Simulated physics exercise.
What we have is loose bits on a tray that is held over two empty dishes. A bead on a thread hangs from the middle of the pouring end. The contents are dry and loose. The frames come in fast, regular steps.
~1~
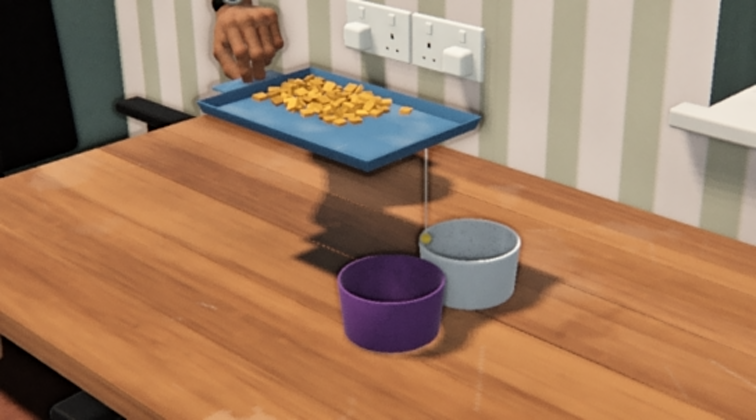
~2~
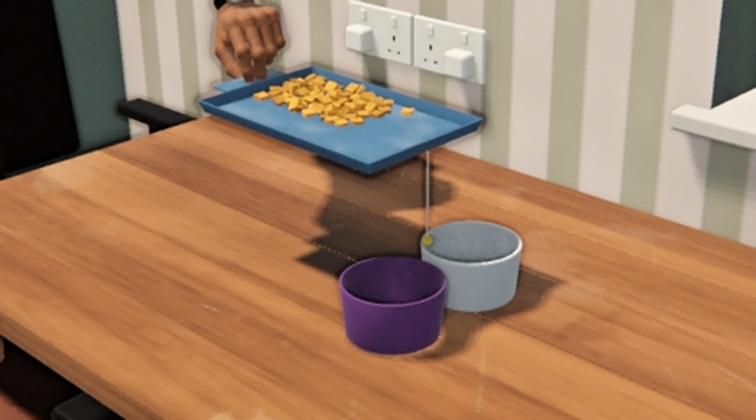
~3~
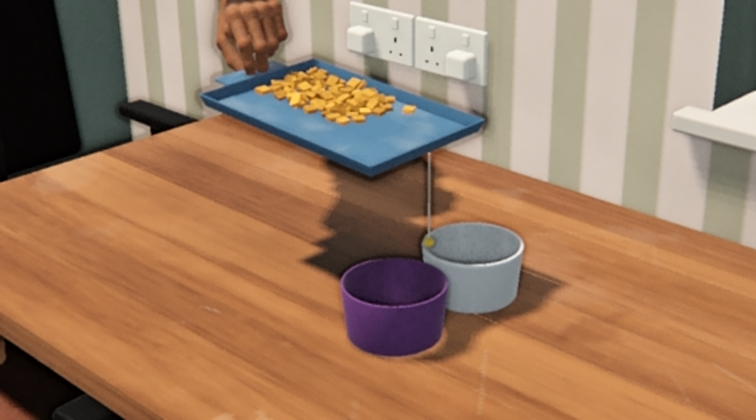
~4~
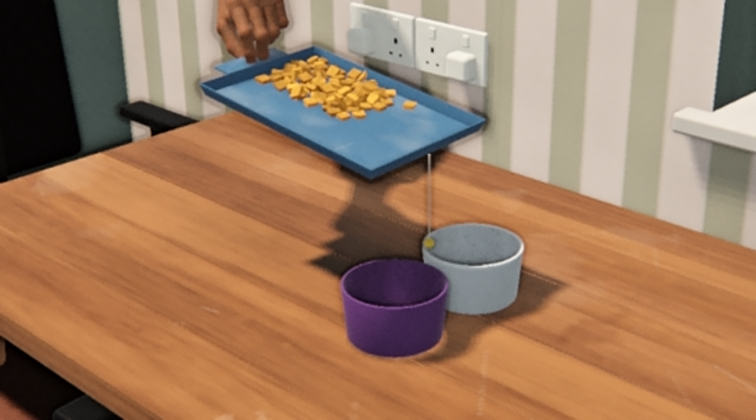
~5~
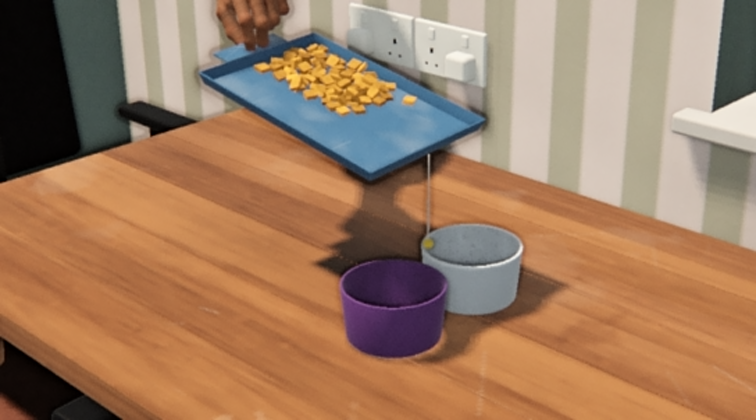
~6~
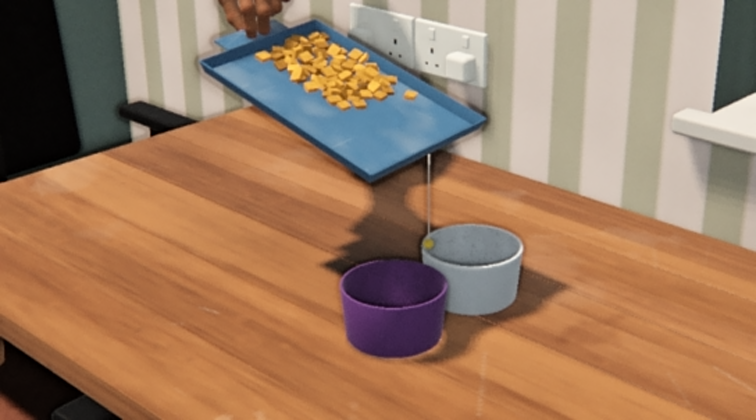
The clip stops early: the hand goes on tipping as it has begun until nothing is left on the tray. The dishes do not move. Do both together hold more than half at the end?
Together they catch the larger part.
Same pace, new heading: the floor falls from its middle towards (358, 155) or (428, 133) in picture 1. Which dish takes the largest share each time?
One: The left one. Two: The right dish.
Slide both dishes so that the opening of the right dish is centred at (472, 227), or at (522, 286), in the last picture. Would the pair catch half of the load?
At the first place less than half, at the second under half.
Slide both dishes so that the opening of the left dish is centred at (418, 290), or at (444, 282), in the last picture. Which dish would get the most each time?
In turn: The left-hand dish; the left one.
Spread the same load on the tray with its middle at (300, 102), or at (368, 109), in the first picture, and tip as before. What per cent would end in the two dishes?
In turn 80 and 70 in a hundred.
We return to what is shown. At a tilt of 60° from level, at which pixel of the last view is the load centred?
Around (398, 170).
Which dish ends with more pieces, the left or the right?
The winner is the left dish.
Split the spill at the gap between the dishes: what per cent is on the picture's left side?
About 30 per cent.
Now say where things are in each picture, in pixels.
Corners of the pouring end near (367, 158) and (475, 117), level; middle of the load near (317, 96), small crackers; left dish near (431, 317); right dish near (508, 275); bead on its thread near (426, 238), in the first frame.
Corners of the pouring end near (369, 161) and (477, 119), level; middle of the load near (318, 96), in the second frame.
Corners of the pouring end near (371, 164) and (479, 119), tipped barely, lowest at the left corner; middle of the load near (320, 91), in the third frame.
Corners of the pouring end near (371, 166) and (479, 119), tipped a little, lowest at the left corner; middle of the load near (320, 83), in the fourth frame.
Corners of the pouring end near (371, 169) and (479, 119), tipped a little, lowest at the left corner; middle of the load near (320, 73), in the fifth frame.
Corners of the pouring end near (371, 171) and (480, 118), tipped a little, lowest at the left corner; middle of the load near (321, 64); left dish near (433, 322); right dish near (510, 281), in the sixth frame.
Shortly afterwards, tray tipped steeply; near two thirds on the tray; a little in the left dish; a little outside both; near a quarter in the air.
Next, tray tipped past a quarter turn; a little on the tray; near half in the left dish; near a quarter outside both; a little in the air.
Some moments later, tray tipped past a quarter turn; near two thirds in the left dish; only a few in the right dish; near a third outside both.
In the end, tray tipped past a quarter turn; near two thirds in the left dish; only a few in the right dish; near a third outside both.
